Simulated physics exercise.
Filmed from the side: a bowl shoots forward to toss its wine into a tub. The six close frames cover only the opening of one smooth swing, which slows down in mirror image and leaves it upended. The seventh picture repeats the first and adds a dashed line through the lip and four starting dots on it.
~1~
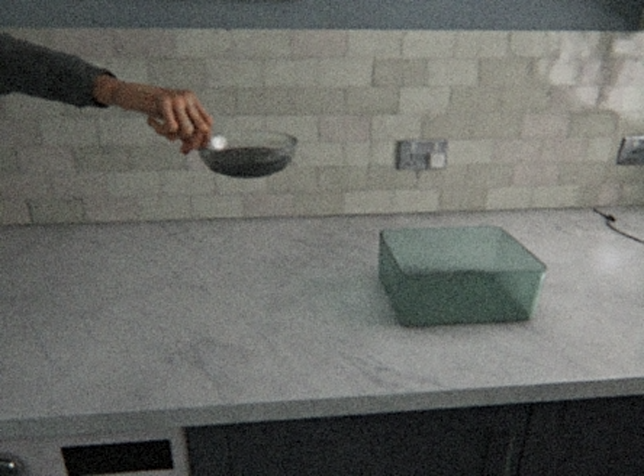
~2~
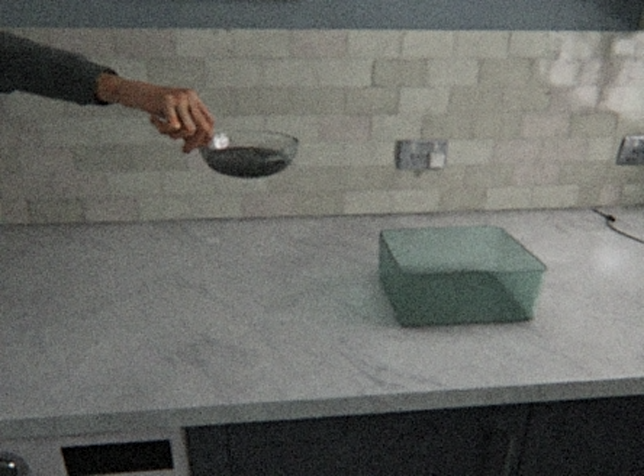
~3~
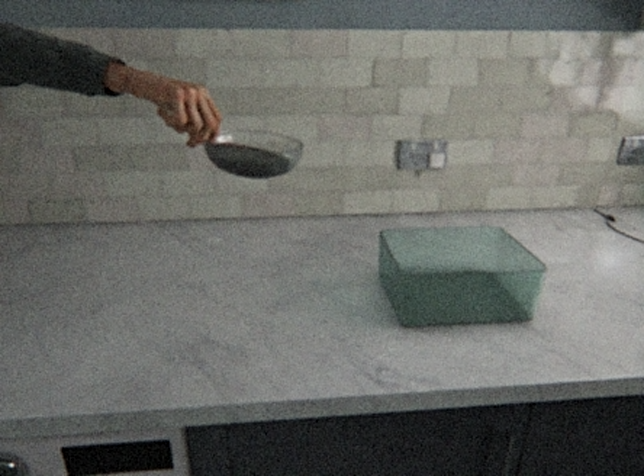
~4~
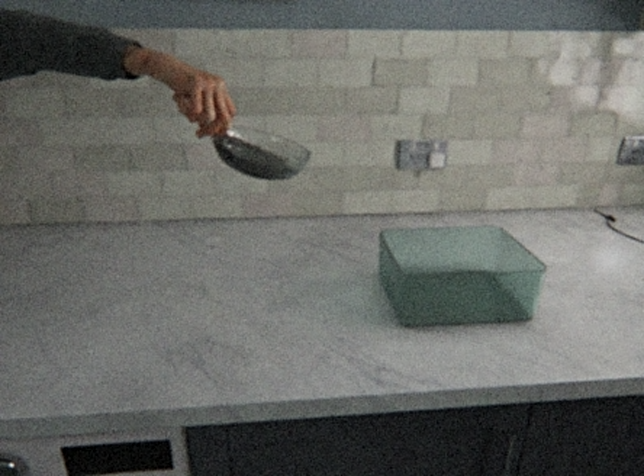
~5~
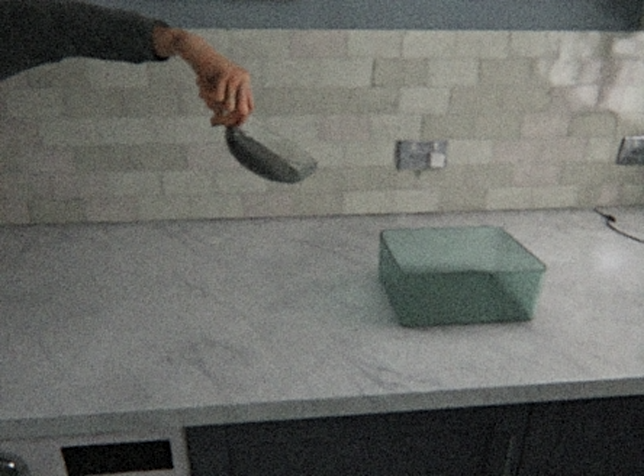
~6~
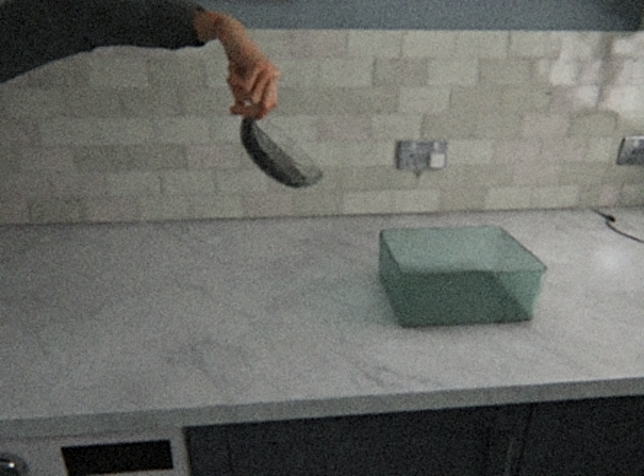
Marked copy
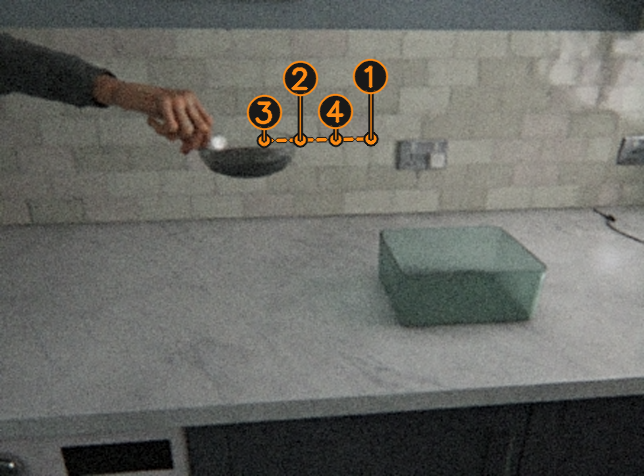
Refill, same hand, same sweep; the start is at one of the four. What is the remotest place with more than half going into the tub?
Use dot 4.
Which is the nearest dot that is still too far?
Dot 2.
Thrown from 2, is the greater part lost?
Yes.
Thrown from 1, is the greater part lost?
No, not at all.
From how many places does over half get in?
Two of them.
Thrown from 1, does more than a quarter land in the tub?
Yes.
In orange, 1 at (370, 138); 2 at (300, 140); 3 at (264, 140); 4 at (335, 139).
If 1 is chosen, about 81 % lands in the tub, 5 % falls short and 15 % goes beside or beyond.
If 2 is chosen, about 14 % lands in the tub, 84 % falls short.
If 3 is chosen, about 0 % lands in the tub, 99 % falls short.
If 4 is chosen, about 72 % lands in the tub, 16 % falls short and 12 % goes beside or beyond.
